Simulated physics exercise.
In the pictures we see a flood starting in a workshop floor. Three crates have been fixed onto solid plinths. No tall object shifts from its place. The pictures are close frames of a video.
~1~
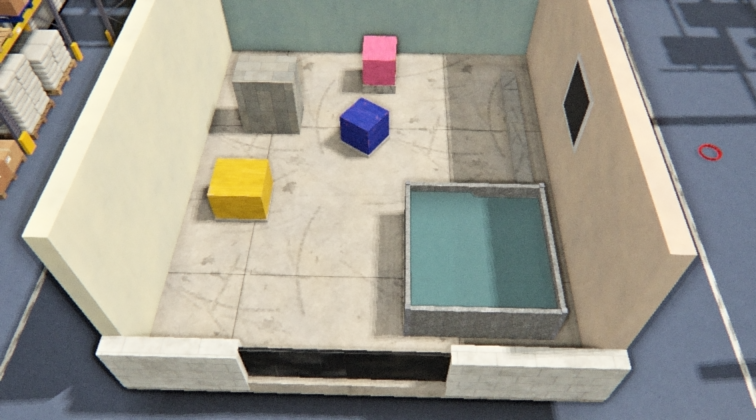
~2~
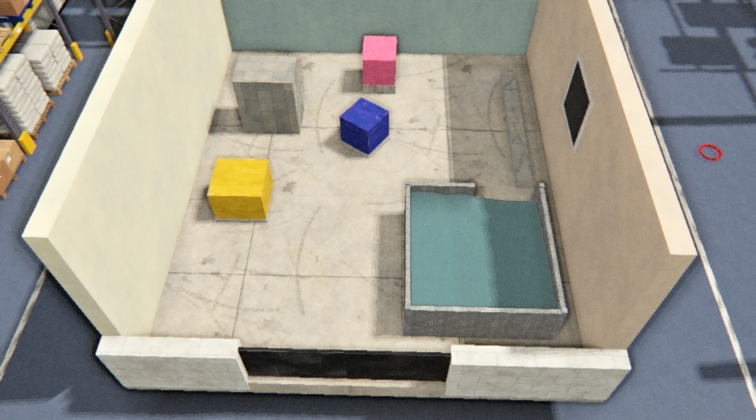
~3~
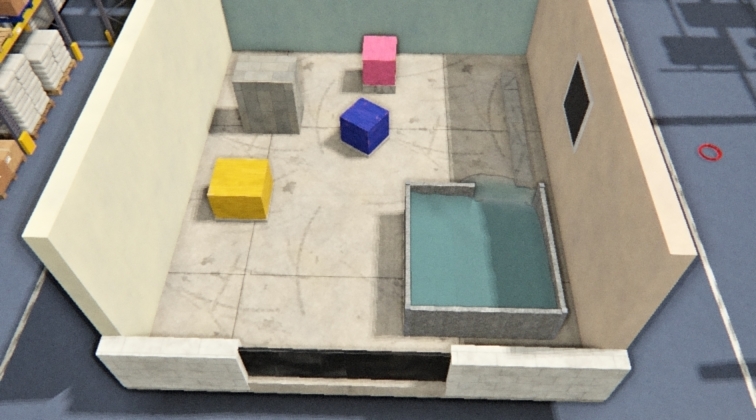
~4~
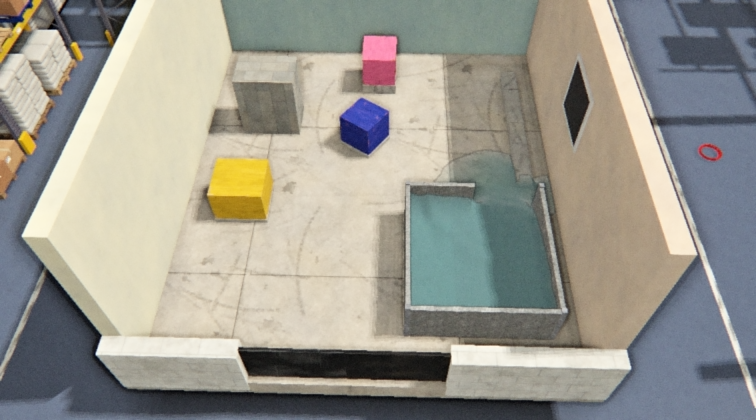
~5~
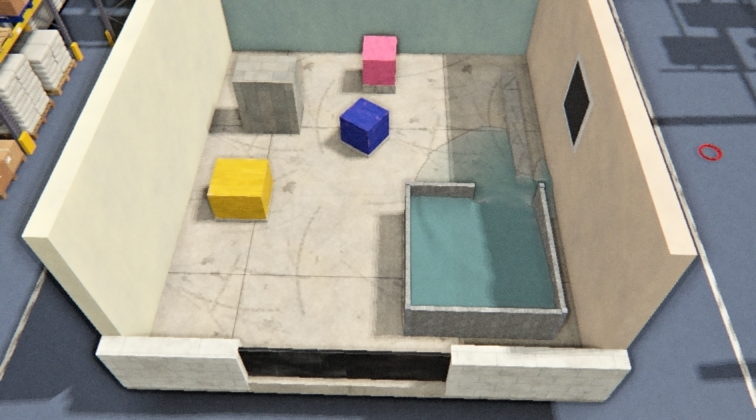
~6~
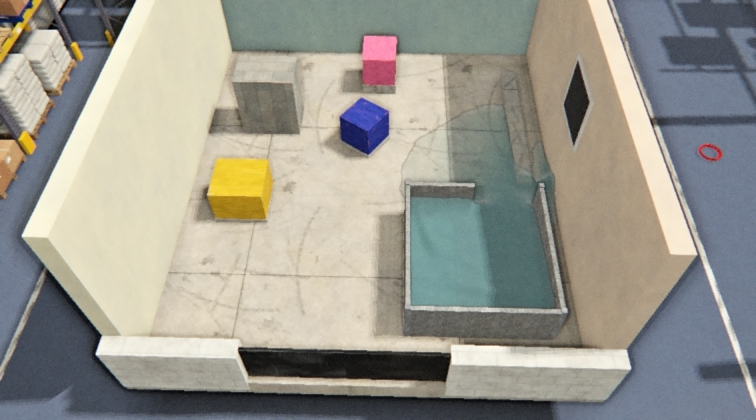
A grey-walled tank of teal water stands at the right front of a pale, scuffed workshop floor enclosed by low walls, seen from high above by a still camera. A yellow block sits left, a grey block behind it, a blue cube near the middle and a pink one at the back. Part of the tank's far side opens, and water pours out, spreading backward across the floor while the blocks stay put.
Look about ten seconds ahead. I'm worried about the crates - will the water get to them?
As for the yellow crate it's moistened by the water; as for the pink crate it's moistened by the water; as for the blue crate it's moistened by the water.
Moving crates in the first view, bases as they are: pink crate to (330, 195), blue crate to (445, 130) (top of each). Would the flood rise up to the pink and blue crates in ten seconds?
Pink crate: Is missed. Blue crate: Is overtopped.
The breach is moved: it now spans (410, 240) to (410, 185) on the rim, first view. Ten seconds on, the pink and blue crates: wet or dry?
Pink: Untouched; blue: Reached.
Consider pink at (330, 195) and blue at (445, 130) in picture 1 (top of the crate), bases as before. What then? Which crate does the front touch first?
I'd say it is the one in blue.
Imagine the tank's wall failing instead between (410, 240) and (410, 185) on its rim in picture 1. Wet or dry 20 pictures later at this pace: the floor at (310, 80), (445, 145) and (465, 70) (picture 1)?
One by one, they turn out drenched, not soaked and not soaked.
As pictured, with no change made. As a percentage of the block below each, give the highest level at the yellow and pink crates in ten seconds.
Taking them in the order asked, 180 percent and 120 percent.
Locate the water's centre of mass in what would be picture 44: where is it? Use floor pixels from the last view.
Near (414, 156).
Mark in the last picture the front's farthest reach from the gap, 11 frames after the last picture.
Somewhere near (343, 56).
A moment on, water covers 25 % of the floor; the yellow crate not reached, the pink crate water round its plinth, the blue crate water round its plinth.
Next, water covers 35 % of the floor; the yellow crate not reached, the pink crate water round its plinth, the blue crate water round its plinth.
Then, water covers 50 % of the floor; the yellow crate not reached, the pink crate water round its plinth, the blue crate water round its plinth.
Later, water covers 70 % of the floor; the yellow crate water round its plinth, the pink crate water round its plinth, the blue crate water round its plinth.
In the end, water covers 95 % of the floor; the yellow crate was topped, the pink crate was topped, the blue crate was topped.
